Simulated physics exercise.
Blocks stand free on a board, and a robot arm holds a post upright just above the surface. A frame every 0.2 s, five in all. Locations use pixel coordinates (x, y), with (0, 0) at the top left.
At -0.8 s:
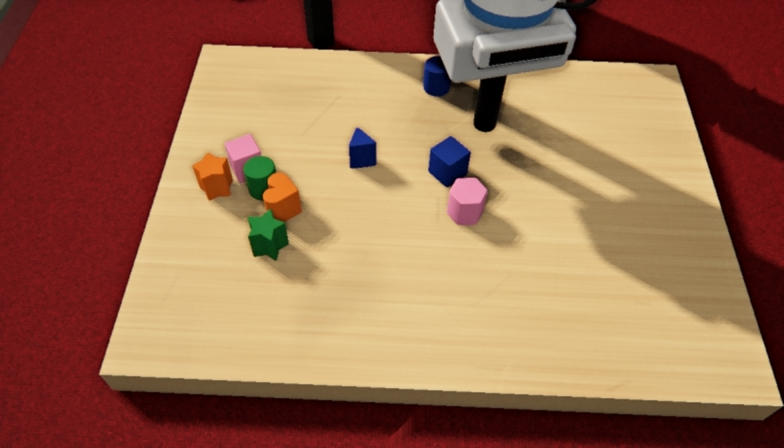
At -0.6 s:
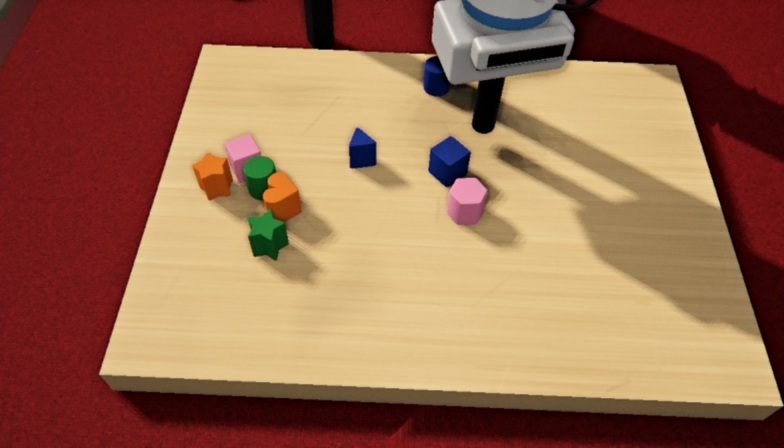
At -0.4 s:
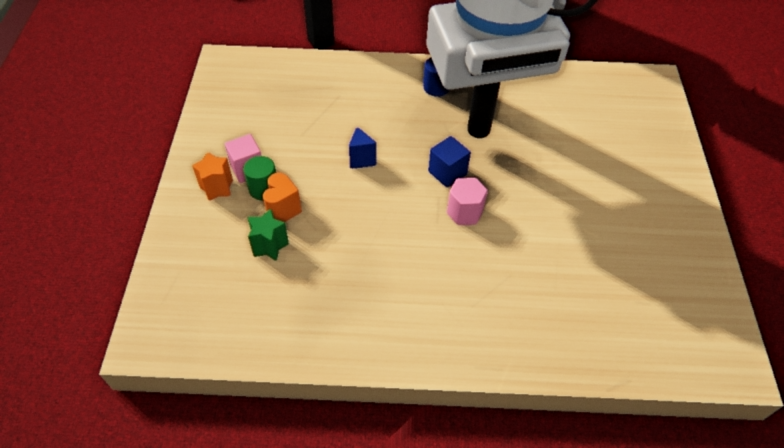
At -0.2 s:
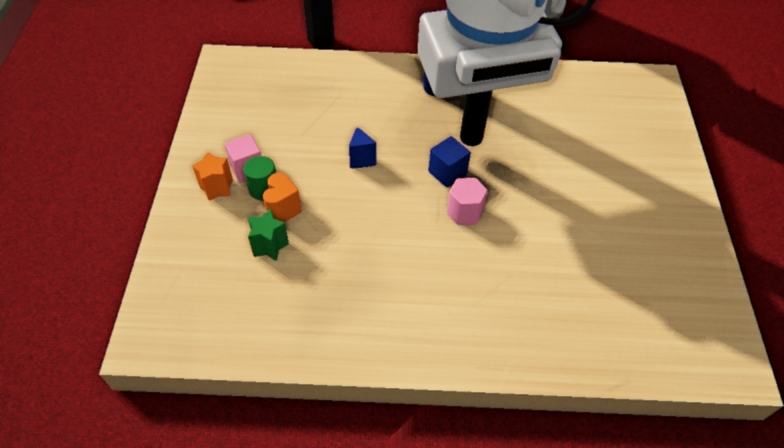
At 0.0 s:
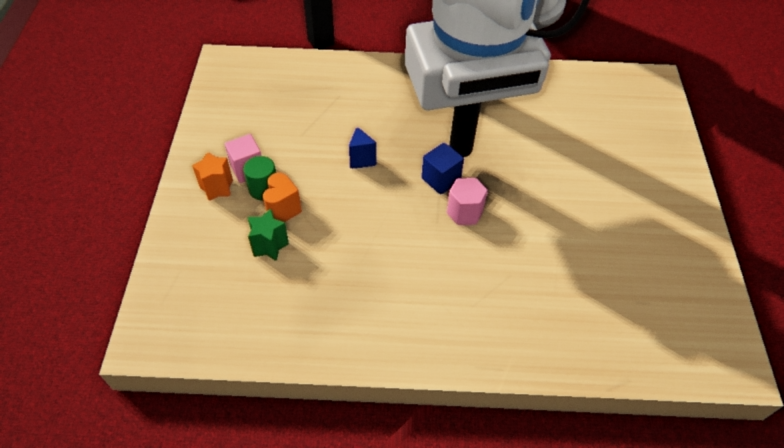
Robot arm holding a black post sliding toward the lower left, then nudging a blue block beside a pink one.
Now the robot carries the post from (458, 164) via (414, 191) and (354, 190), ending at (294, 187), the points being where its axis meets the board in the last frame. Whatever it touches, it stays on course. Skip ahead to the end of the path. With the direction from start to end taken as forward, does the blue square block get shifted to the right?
It seems not.
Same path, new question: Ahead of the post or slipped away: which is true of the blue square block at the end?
The block gets away.
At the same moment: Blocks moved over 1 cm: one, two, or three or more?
The way I see it, the answer is one.
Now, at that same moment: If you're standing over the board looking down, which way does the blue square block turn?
My answer: Anticlockwise.
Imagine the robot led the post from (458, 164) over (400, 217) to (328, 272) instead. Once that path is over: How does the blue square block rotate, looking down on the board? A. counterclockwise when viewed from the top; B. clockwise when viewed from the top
A - counterclockwise when viewed from the top.
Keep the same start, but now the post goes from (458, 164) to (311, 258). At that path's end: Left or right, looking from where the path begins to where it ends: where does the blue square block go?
It goes toward the left-hand side.
On the path given first. One third of the way, post (415, 177); blue square block (404, 190), turned 35° anticlockwise.
Two thirds of the way, post (353, 176); blue square block (396, 192), turned 60° anticlockwise.
At the end, post (292, 174); orange heart-shaped block in place; blue square block (396, 192), turned 60° anticlockwise.
